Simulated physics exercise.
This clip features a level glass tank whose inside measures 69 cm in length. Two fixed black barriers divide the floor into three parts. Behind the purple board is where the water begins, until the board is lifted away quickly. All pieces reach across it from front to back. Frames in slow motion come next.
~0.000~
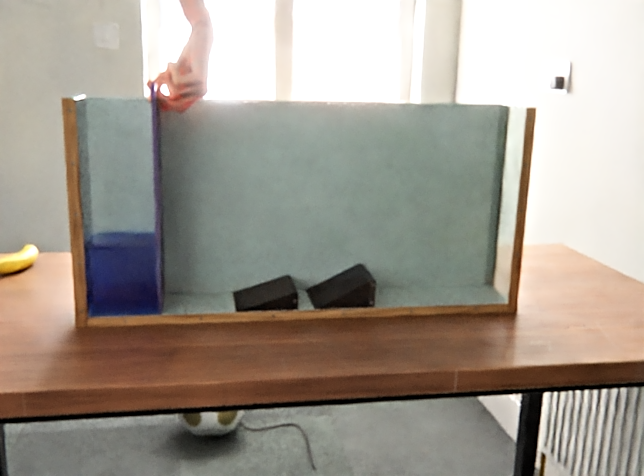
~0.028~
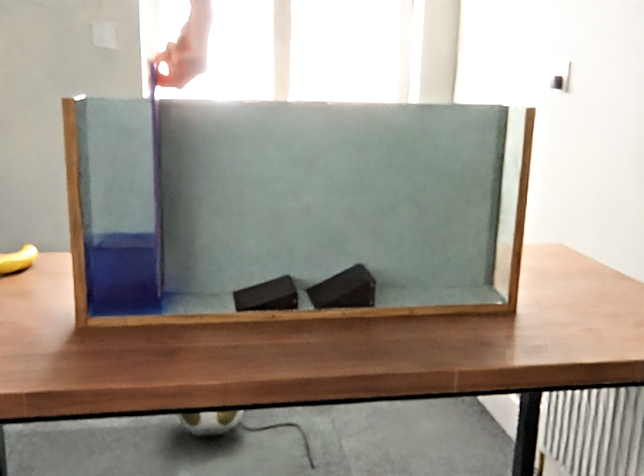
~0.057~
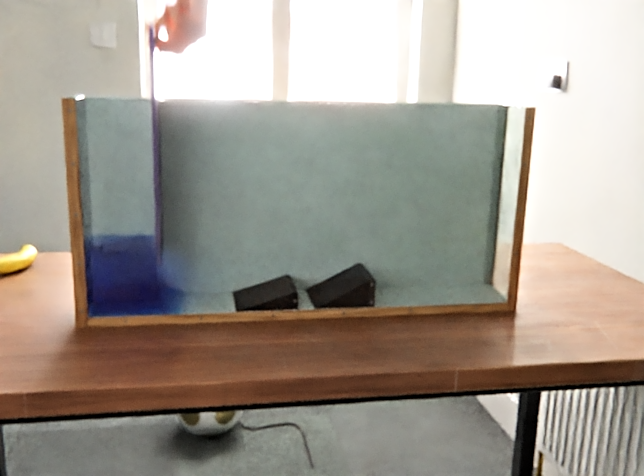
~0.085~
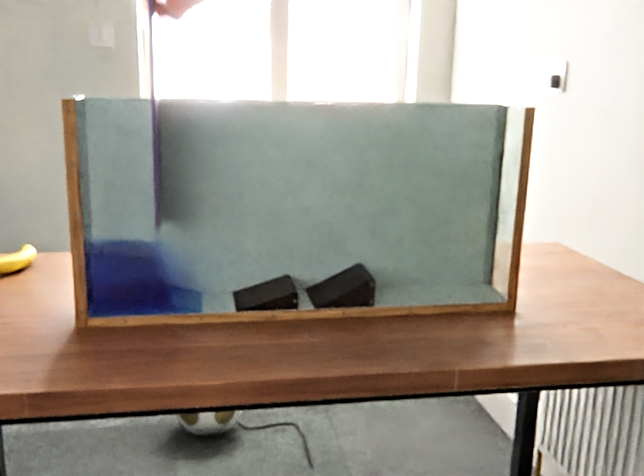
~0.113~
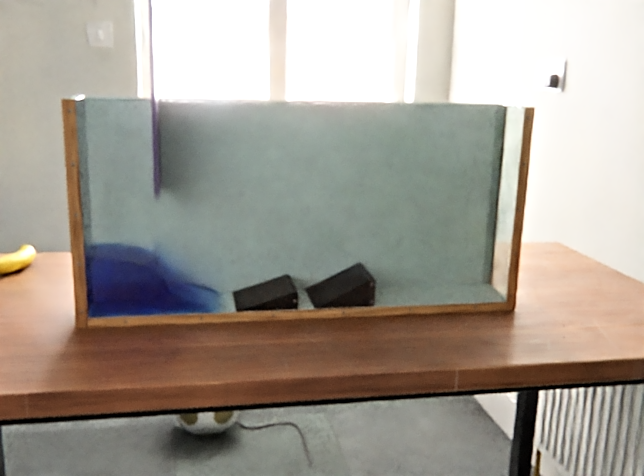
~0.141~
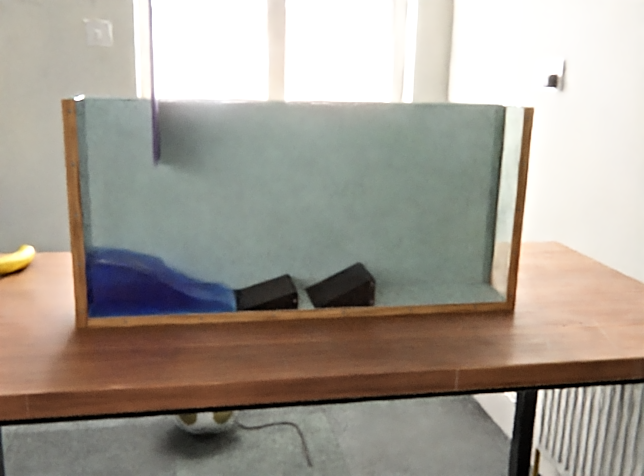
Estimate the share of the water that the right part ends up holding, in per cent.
26 %.
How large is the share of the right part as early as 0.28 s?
That section holds close to 0 per cent.
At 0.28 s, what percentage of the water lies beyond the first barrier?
Near 12 in a hundred at that instant.
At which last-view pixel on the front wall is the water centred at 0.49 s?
Near (259, 297).
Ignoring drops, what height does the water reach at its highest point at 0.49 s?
About 6.0 cm.
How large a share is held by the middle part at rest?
Roughly 16 %.
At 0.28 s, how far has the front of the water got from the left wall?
Roughly 42 cm out.
Then, 0.28 s in, the shares are 89, 11 and 0 per cent from left to right.
Then, 0.49 s in, the shares are 64, 22 and 14 per cent from left to right.
Then, 0.87 s in, the shares are 49, 25 and 26 per cent from left to right.
Finally, the split from left to right is 59, 15 and 26 per cent.
